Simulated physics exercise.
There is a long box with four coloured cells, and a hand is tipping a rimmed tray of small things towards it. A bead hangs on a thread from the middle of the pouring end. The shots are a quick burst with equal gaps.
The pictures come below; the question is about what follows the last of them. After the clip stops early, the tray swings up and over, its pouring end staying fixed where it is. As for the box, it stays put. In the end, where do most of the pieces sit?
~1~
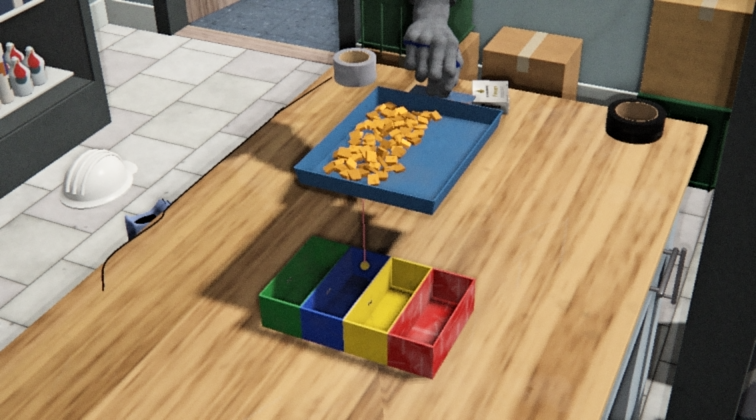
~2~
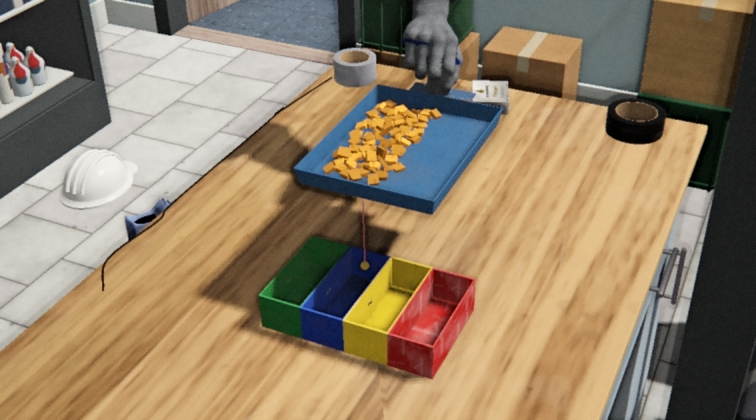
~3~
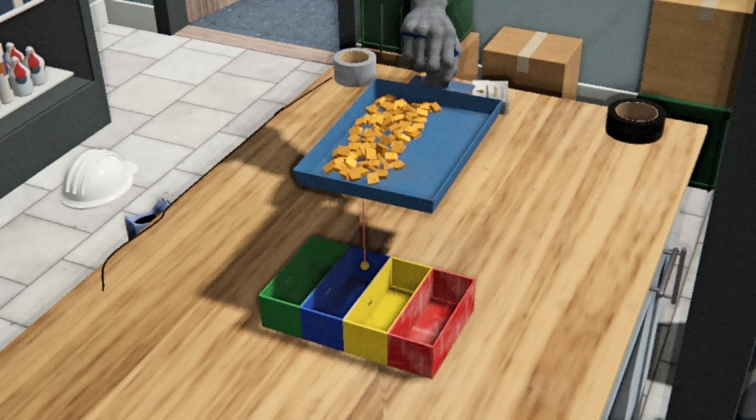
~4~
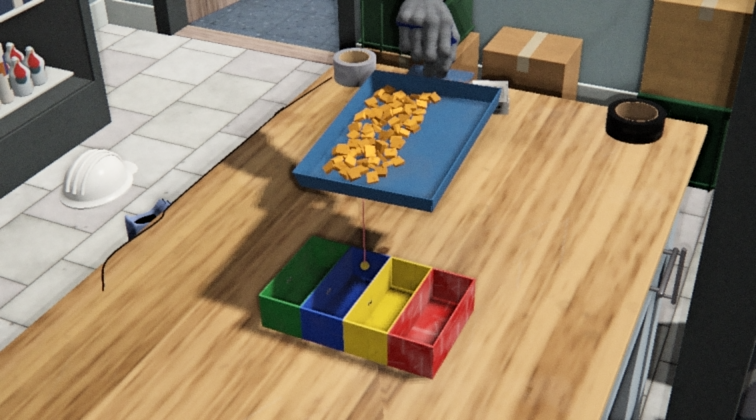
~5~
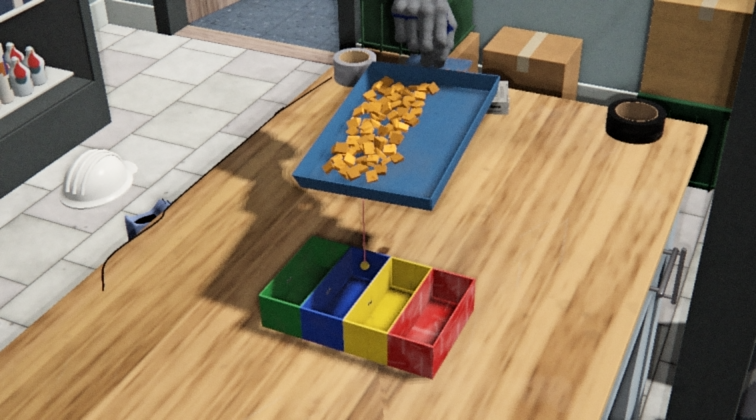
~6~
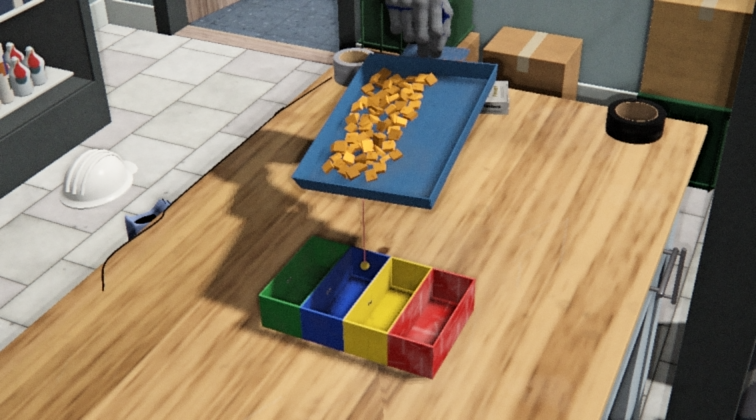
Most sit in the green cell.
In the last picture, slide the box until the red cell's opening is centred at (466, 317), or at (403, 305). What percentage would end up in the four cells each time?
First some 20, then 100 per cent.
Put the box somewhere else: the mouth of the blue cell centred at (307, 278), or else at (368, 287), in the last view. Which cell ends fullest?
You'd see the blue one win the first time and the cell in green win the second.
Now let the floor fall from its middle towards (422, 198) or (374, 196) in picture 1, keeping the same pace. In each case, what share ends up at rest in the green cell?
For the first aim it is 0 in a hundred, for the second 20 in a hundred.
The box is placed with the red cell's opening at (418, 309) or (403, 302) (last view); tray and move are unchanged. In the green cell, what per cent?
Close to 60 in a hundred first, close to 50 in a hundred second.
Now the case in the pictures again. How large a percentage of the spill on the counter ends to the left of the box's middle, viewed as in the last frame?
Close to 100 per cent.
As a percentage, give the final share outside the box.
That comes to some 20 per cent.
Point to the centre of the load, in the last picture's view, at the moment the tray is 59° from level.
The load is centred around (331, 162).
Soon, tray tipped steeply; all on the tray.
A while on, tray tipped right over; about half on the tray; about a quarter in the green cell; a stray few in the blue cell; about a quarter falling or outside the box.
Towards the end, tray tipped past a quarter turn; about two thirds in the green cell; a small part in the blue cell; a stray few in the yellow cell; about a quarter falling or outside the box.
Finally, tray tipped past a quarter turn; about two thirds in the green cell; a small part in the blue cell; a stray few in the yellow cell; none in the red cell; about a quarter outside the box.
